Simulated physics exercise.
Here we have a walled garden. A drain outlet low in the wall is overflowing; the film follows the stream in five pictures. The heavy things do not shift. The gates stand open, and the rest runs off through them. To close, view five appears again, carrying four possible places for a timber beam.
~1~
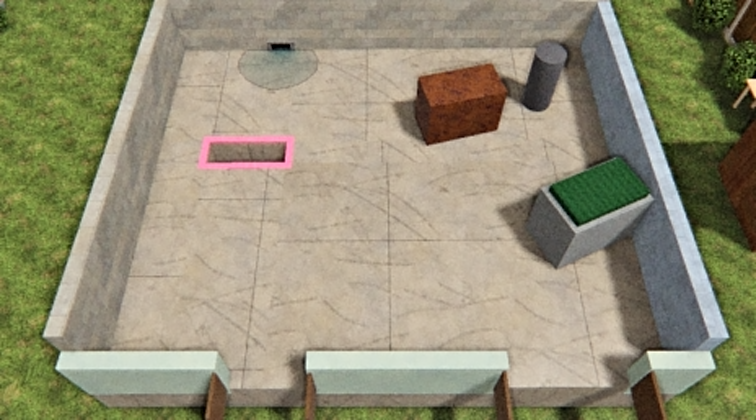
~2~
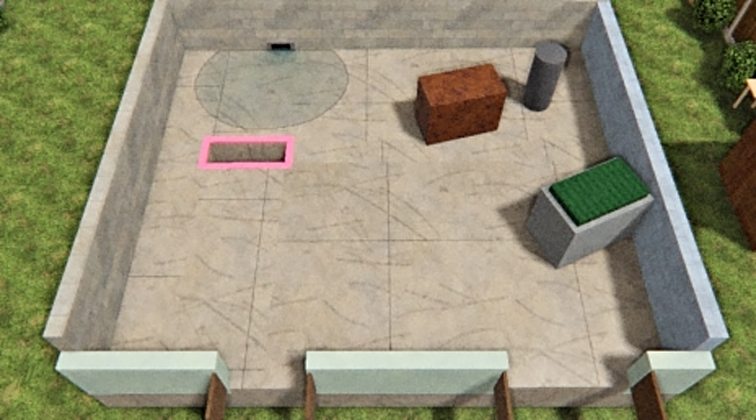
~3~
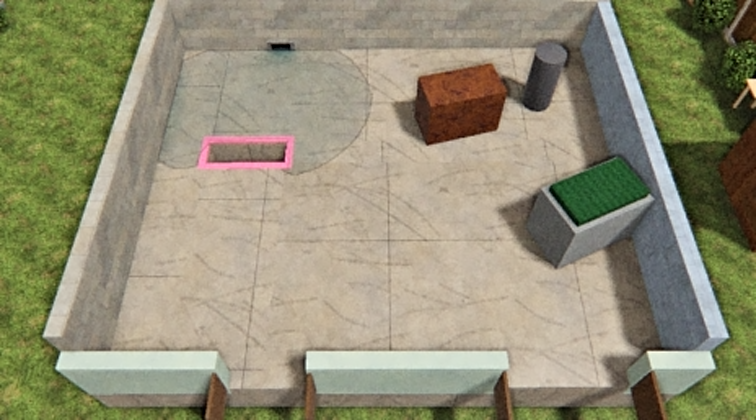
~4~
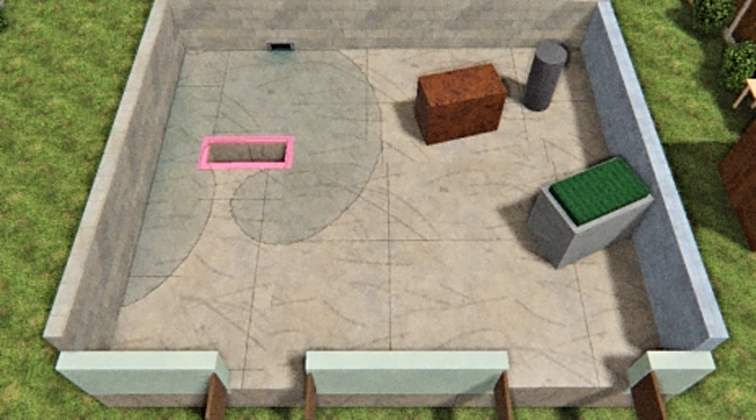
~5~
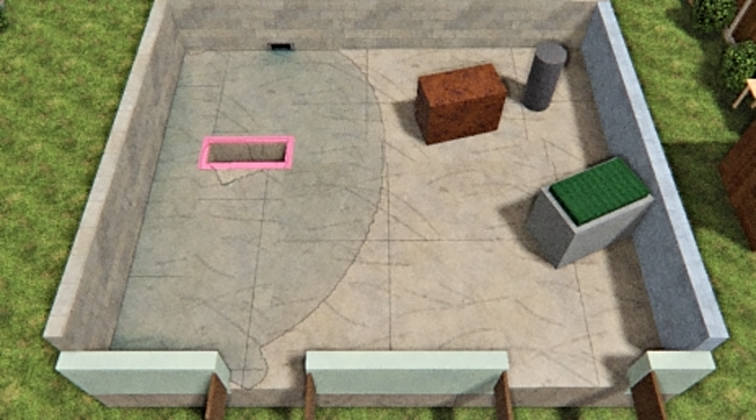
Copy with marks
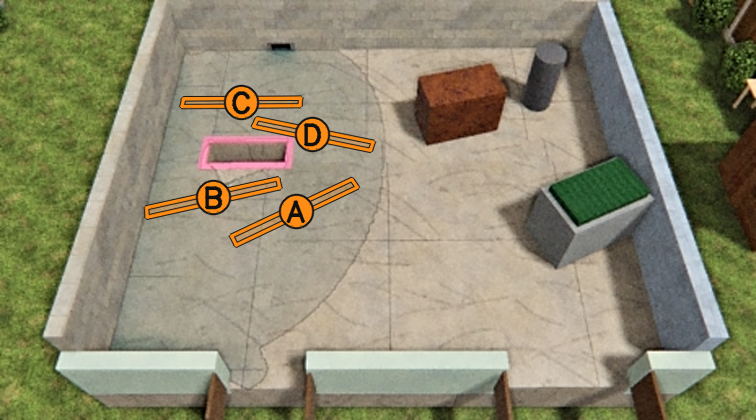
The clip opens on a walled garden with a small pool of water below an outfall in the back wall. The water spreads across the paving, reaches the pink-edged drain and flows around it, then covers the left side down to the front wall and the left open gate.
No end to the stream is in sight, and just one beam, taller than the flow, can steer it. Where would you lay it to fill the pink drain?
Spot B does it best.
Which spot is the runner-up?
That would be A.
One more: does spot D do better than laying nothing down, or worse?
It is worse.
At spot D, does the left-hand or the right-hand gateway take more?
The left gate.
On the marked copy, A from (233, 240) to (354, 183); B from (146, 212) to (278, 183); C from (182, 102) to (300, 101); D from (255, 122) to (371, 146).
If A is chosen, about 39 % of the stream runs into the pink drain, about 59 % out by the gates.
If B is chosen, about 77 % of the stream runs into the pink drain, about 22 % out by the gates.
If C is chosen, about 13 % of the stream runs into the pink drain, about 83 % out by the gates.
If D is chosen, about 12 % of the stream runs into the pink drain, about 84 % out by the gates.
